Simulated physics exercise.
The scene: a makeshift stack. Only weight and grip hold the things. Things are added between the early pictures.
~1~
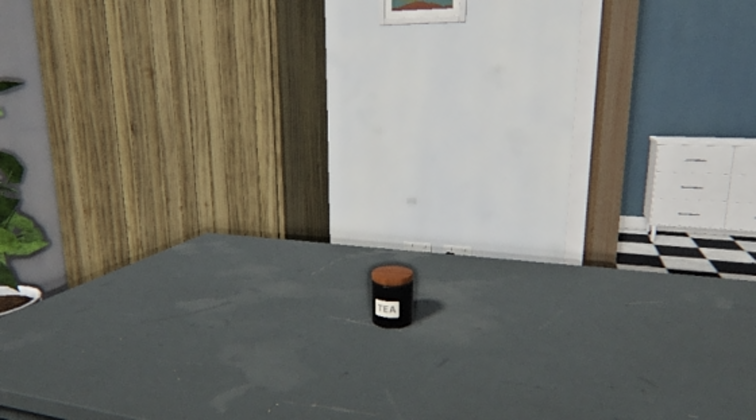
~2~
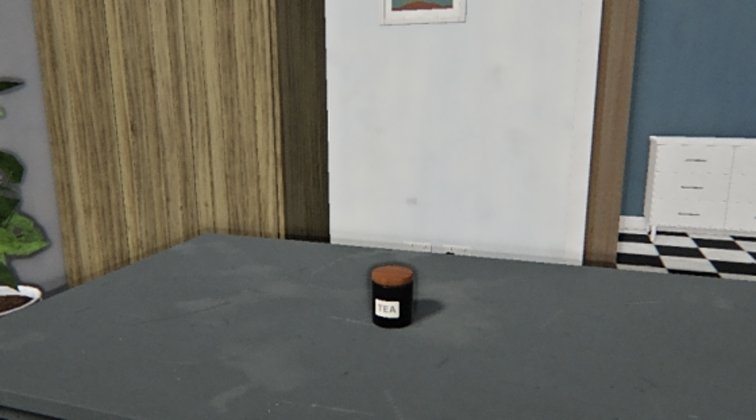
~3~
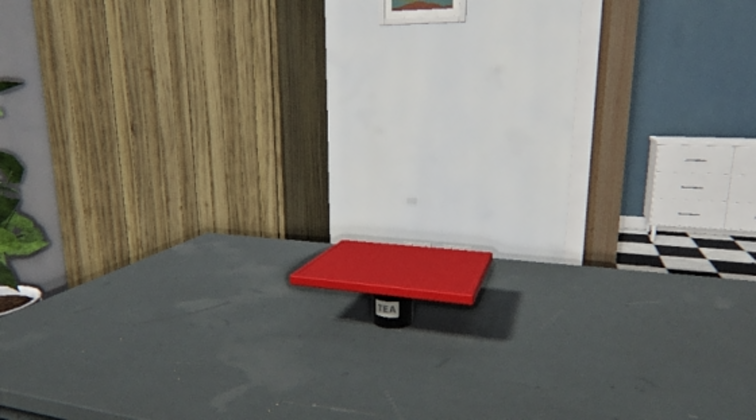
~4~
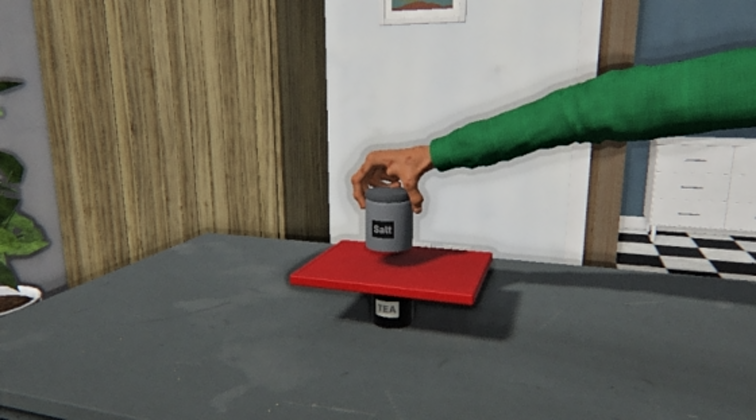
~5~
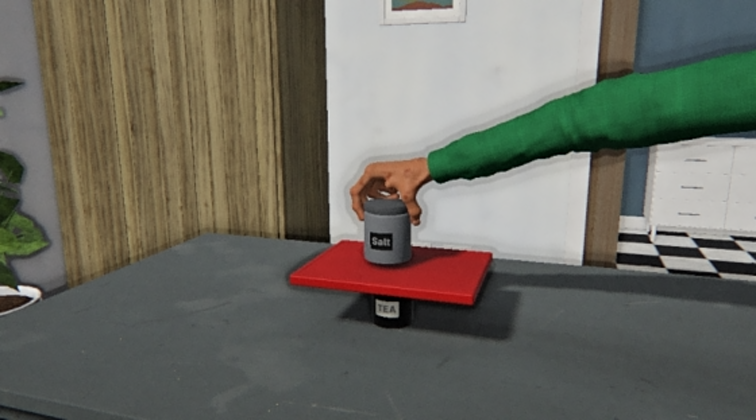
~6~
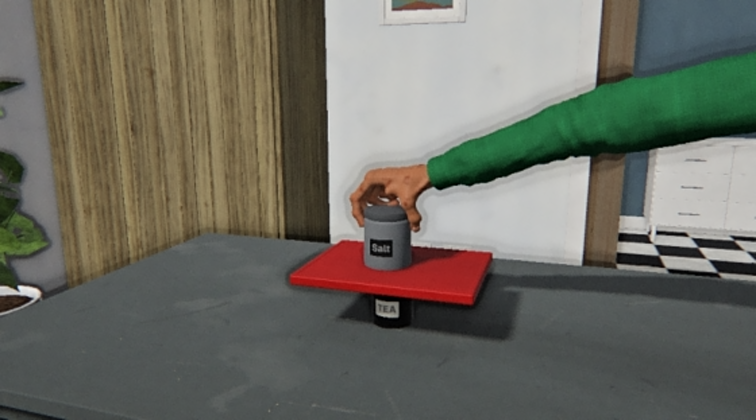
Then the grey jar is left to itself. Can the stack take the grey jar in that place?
As it turns out, it stays up.
Then, 0.50 s past the last view, nothing moves.
Then, 1.30 s past the last view, grey jar resting near (388, 237).
Finally, all 3 still in place. Final places as the last picture's camera would see them, grey jar near (388, 237). The stack keeps its balance.
